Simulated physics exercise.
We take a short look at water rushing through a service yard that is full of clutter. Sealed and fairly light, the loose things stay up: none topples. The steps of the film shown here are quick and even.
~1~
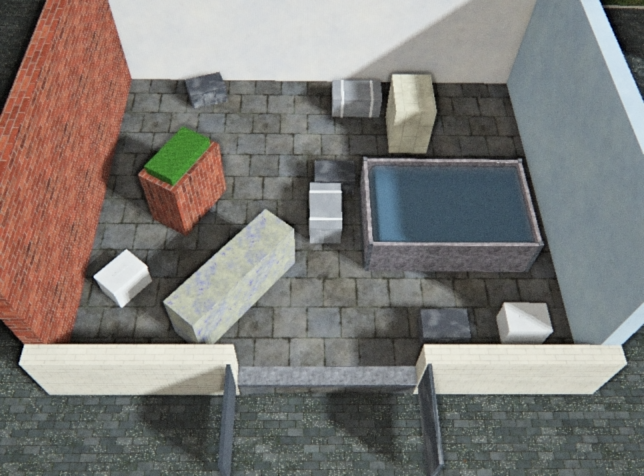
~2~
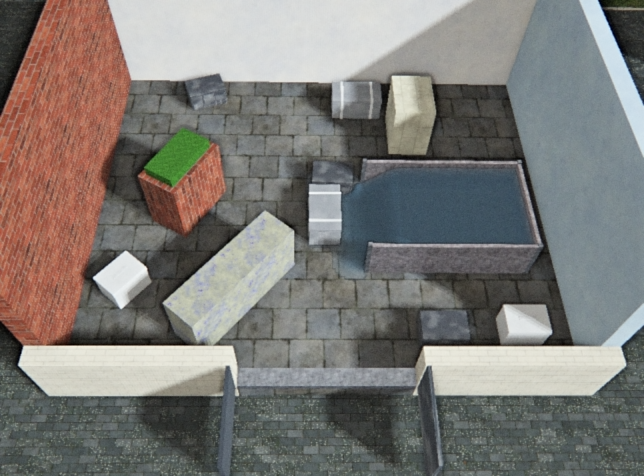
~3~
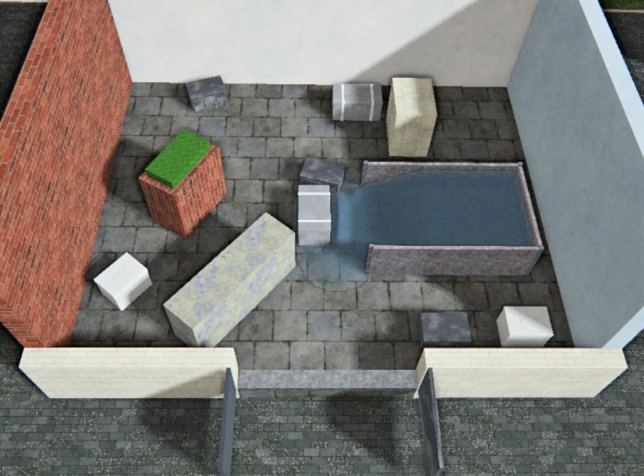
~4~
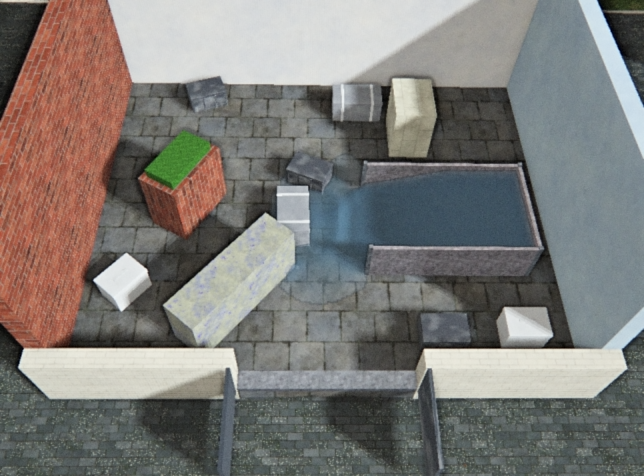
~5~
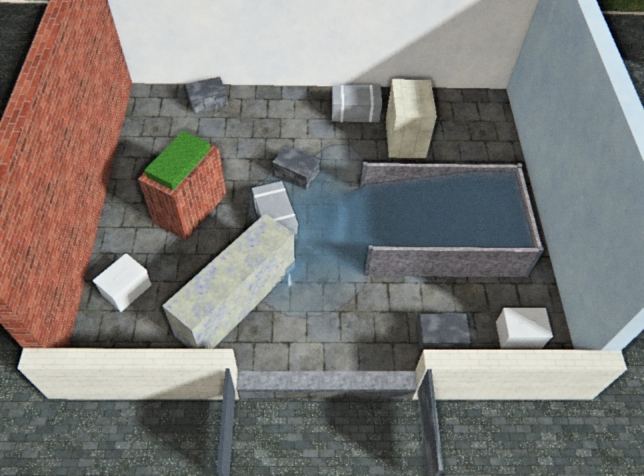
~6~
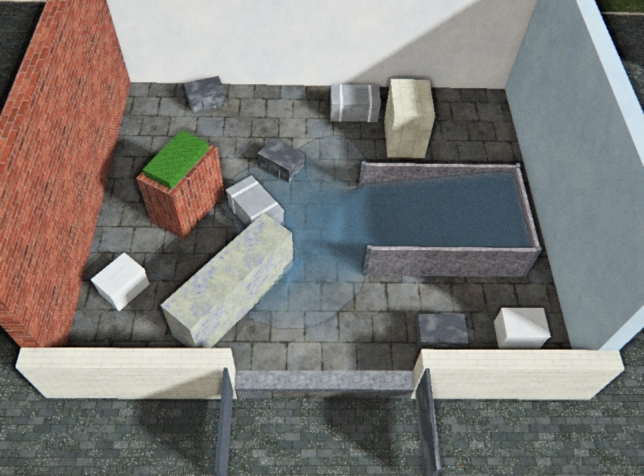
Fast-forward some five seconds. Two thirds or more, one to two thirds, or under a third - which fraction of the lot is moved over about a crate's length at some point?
Portion: One third through two thirds.
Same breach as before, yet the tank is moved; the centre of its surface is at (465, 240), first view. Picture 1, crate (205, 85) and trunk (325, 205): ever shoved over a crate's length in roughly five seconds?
Well, one by one: Went the distance, then went the distance.
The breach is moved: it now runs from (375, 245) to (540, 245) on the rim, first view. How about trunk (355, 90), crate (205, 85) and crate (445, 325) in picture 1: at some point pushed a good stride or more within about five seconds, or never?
Listed in turn, never travels that far, never travels that far, ends up that far off.
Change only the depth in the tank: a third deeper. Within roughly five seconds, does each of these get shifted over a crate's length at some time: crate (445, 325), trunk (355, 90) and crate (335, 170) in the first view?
In that order: Under that, not that far, shifted that much.
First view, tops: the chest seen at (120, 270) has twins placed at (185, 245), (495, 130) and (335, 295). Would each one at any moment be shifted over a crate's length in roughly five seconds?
In sequence: Knocked well away; hardly budges; hardly budges.
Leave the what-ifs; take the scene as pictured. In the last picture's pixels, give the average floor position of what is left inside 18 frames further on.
In the last view, somewhere about (273, 215).
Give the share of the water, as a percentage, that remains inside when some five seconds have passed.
Roughly 86 per cent.
A moment on, 2 of 7 are well off their spots; 0 afloat.
Next, 2 of 7 are well off their spots; 2 afloat.
Later, 3 of 7 are well off their spots; 3 afloat.
In the end, 3 of 7 are well off their spots, and 4 have been at some point; 4 afloat.
